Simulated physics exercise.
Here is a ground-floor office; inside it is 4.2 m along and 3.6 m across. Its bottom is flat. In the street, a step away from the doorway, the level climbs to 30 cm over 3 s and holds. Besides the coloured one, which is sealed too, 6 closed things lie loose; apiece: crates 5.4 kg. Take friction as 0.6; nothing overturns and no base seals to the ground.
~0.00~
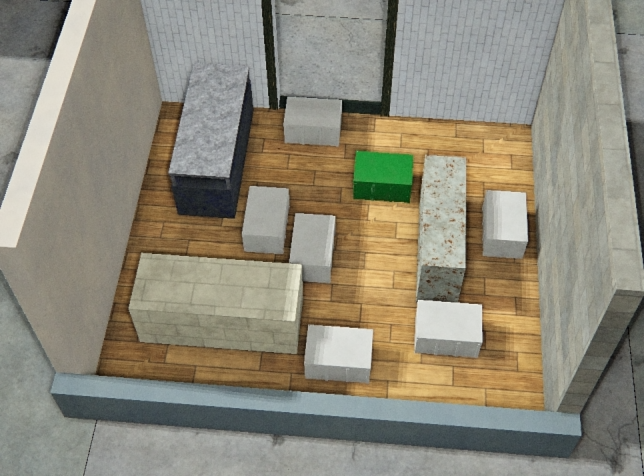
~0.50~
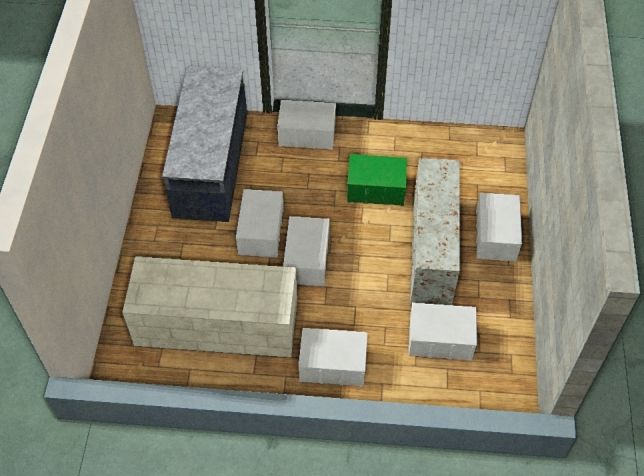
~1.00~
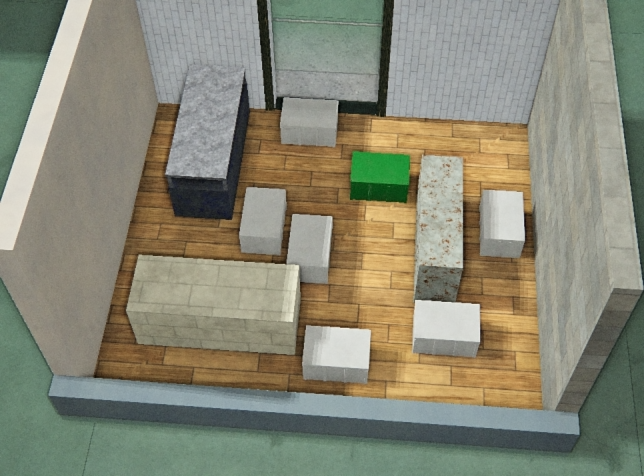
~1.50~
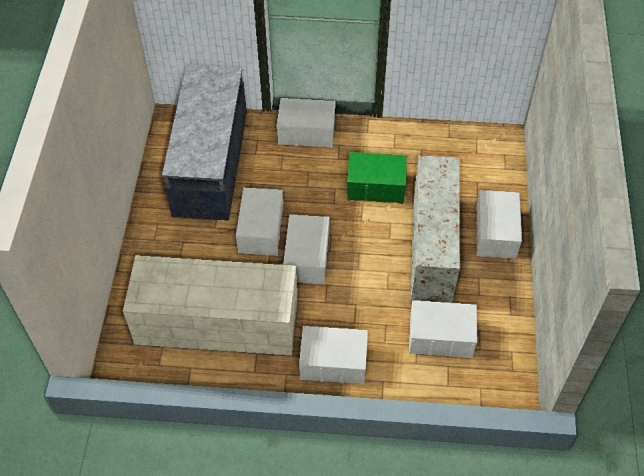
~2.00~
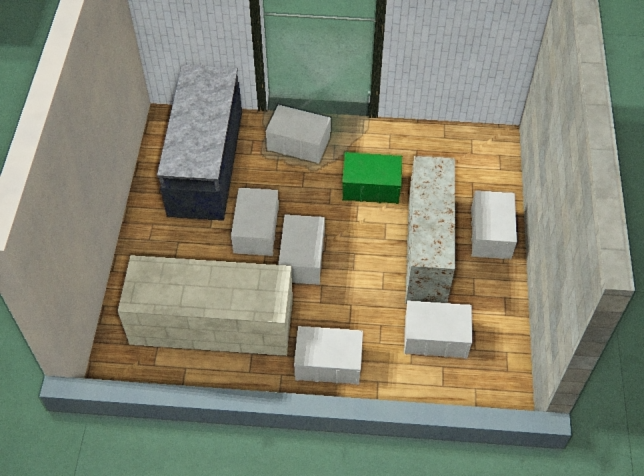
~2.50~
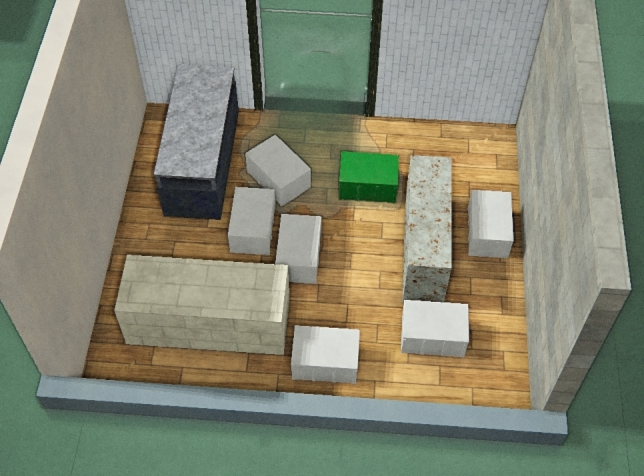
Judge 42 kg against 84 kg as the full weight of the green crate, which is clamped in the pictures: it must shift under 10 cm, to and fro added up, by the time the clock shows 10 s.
For it, only the higher weight holds it.
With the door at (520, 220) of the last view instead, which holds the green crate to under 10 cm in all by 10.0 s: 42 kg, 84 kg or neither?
Then the smaller load will do.
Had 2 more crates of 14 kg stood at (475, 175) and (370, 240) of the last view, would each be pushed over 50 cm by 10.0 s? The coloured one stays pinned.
In that order: More, under.
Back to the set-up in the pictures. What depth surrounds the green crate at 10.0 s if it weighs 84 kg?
Roughly 13 cm.
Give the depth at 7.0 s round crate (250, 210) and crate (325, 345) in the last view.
About 15 and 7 cm.
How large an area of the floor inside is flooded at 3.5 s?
Roughly 5.5 m2.
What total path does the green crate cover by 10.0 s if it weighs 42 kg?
About 60 cm.
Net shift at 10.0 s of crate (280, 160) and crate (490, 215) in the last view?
In that order: 140 cm, 120 cm.
After 3.5 s the green crate would be 0 cm from its start with 42 kg and 0 cm from its start with 84 kg; 8 cm of water round it then.
After 4.5 s the green crate would be 17 cm from its start with 42 kg and 0 cm from its start with 84 kg; 8 cm of water round it then.
After 7.0 s the green crate would be 21 cm from its start with 42 kg and 0 cm from its start with 84 kg; 10 cm of water round it then.
After 10.0 s the green crate would be 63 cm from its start with 42 kg and 0 cm from its start with 84 kg; 13 cm of water round it then.
